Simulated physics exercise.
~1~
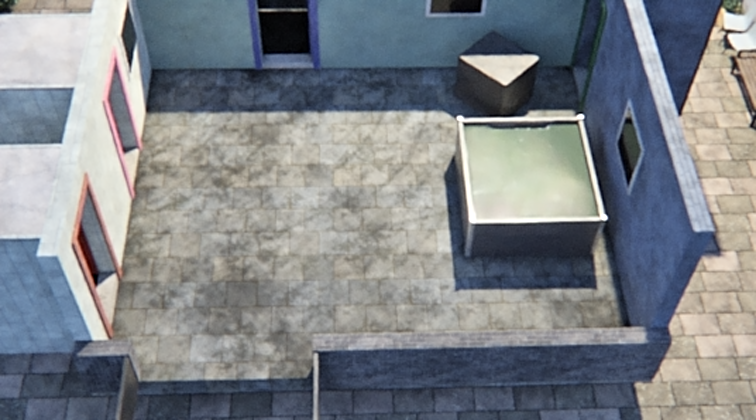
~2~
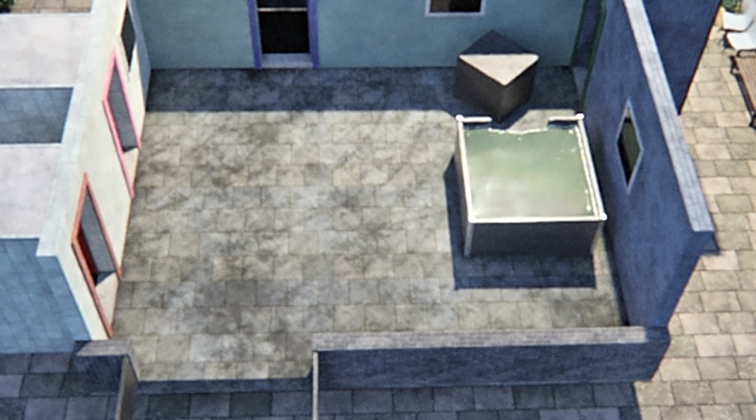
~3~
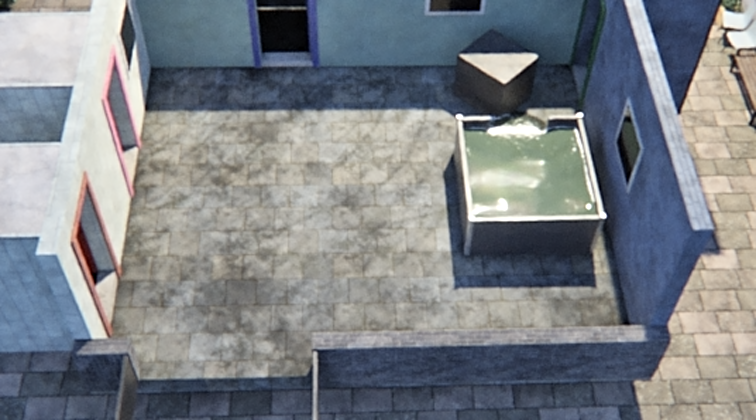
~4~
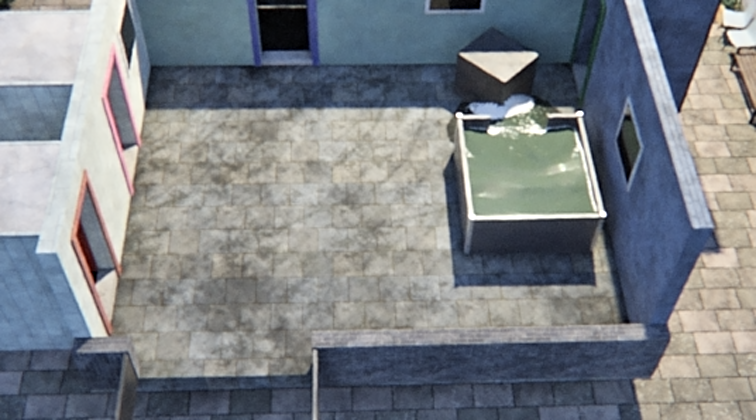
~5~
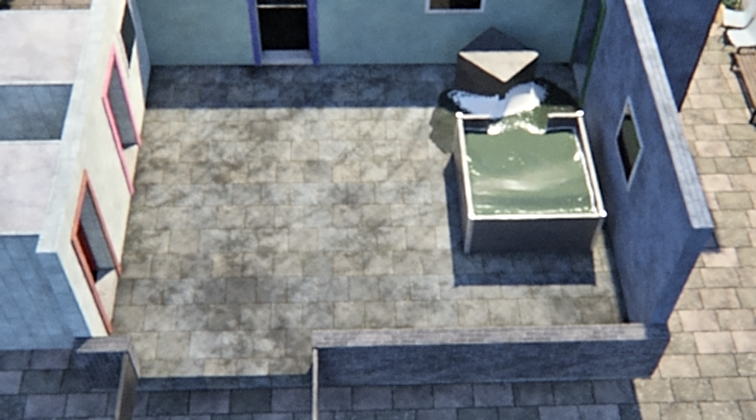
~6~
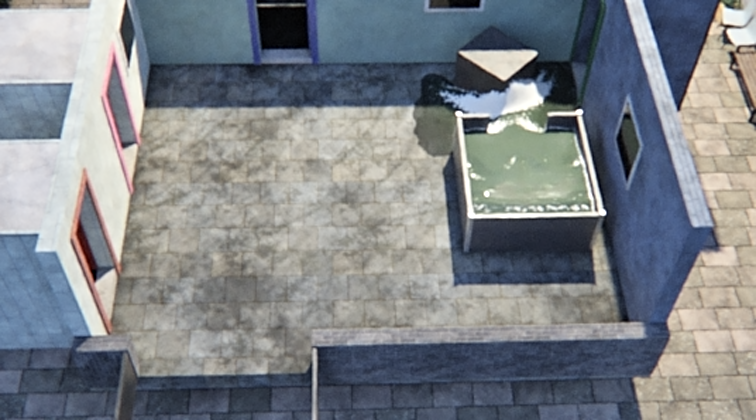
A tank of greenish water in a walled, paved yard breaching at its far side, water gushing out and spreading around a block.
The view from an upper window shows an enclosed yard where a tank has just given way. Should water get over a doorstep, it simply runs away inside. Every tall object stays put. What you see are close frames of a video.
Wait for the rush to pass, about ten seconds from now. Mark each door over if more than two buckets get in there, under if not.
Red door - under; green door - over; blue door - under; pink door - under.
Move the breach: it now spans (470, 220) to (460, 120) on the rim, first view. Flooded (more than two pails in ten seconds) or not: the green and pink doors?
Green: Falls short; pink: Crosses the line.
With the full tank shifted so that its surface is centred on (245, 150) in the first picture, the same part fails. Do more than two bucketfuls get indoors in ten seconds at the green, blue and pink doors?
My reading: Green takes less, blue passes that mark, pink stays under.
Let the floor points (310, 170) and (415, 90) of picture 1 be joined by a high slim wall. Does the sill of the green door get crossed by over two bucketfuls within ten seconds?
Door by door: Green tops the limit.
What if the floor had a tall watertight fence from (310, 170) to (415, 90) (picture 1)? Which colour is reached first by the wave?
First comes the green-painted one.
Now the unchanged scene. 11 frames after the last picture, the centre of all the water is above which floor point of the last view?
About (498, 161).
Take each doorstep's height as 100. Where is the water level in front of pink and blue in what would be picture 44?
80 and 40 %, in that order.
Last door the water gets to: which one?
My answer: The red one.
A moment on, water covers 15 % of the floor; the red door not reached, the green door far over two buckets in, the blue door not reached, the pink door not reached.
Next, water covers 30 % of the floor; the red door not reached, the green door far over two buckets in, the blue door wet at the sill, nothing in, the pink door not reached.
Then, water covers 40 % of the floor; the red door not reached, the green door far over two buckets in, the blue door wet at the sill, nothing in, the pink door wet at the sill, nothing in.
Later, water covers 60 % of the floor; the red door wet at the sill, nothing in, the green door far over two buckets in, the blue door wet at the sill, nothing in, the pink door wet at the sill, nothing in.
In the end, water covers 90 % of the floor; the red door wet at the sill, nothing in, the green door far over two buckets in, the blue door wet at the sill, nothing in, the pink door wet at the sill, nothing in.
